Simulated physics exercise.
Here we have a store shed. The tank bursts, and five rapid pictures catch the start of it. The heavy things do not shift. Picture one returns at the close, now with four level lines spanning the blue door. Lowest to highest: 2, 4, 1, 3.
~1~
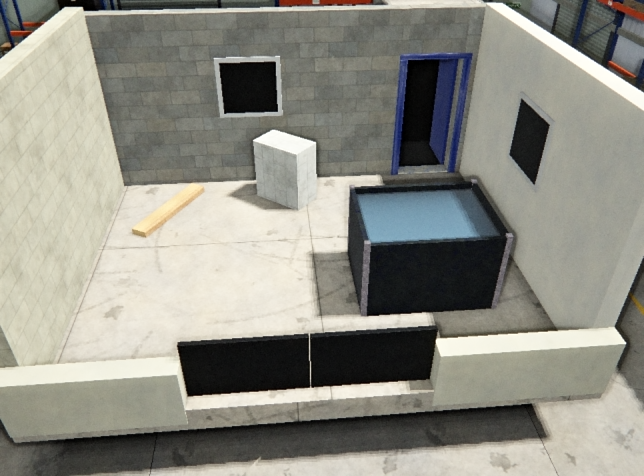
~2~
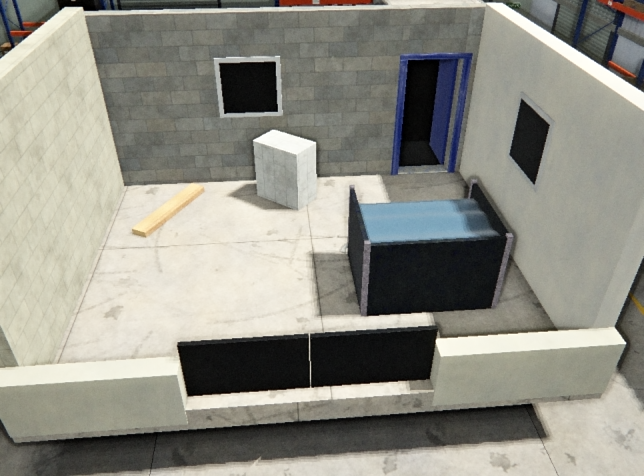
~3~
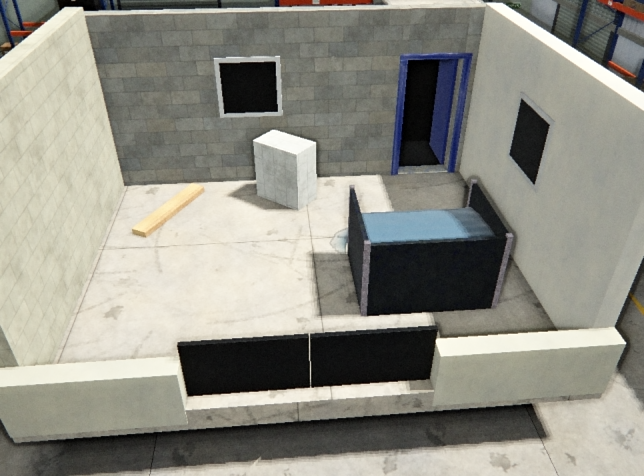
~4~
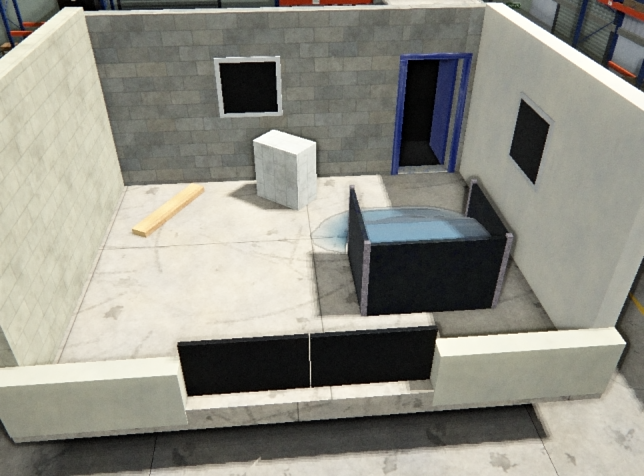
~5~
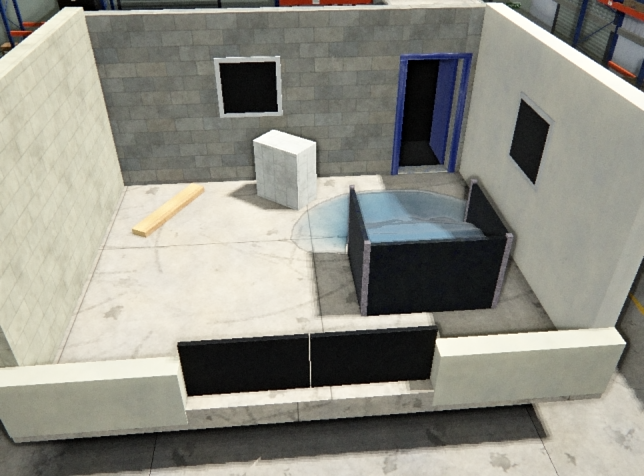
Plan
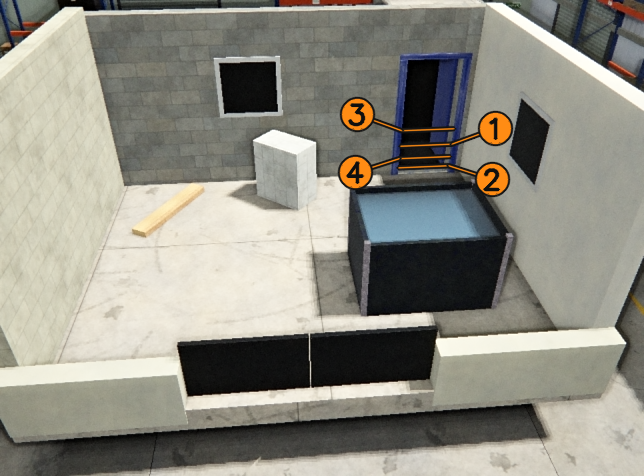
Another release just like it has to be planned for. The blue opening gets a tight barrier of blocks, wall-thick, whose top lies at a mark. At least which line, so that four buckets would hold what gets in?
Go for 1.
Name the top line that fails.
4 it is.
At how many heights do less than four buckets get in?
Two of them.
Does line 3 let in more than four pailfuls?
No.
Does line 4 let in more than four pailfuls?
Yes.
In orange, 1 at (426, 145); 2 at (423, 166); 3 at (428, 129); 4 at (424, 157); from the bottom up 2, 4, 1, 3.
With 1, a splash gets over, under a bucket.
With 2, dozens of bucketfuls pour in.
With 3, nothing gets over.
With 4, about 12 bucketfuls get in.
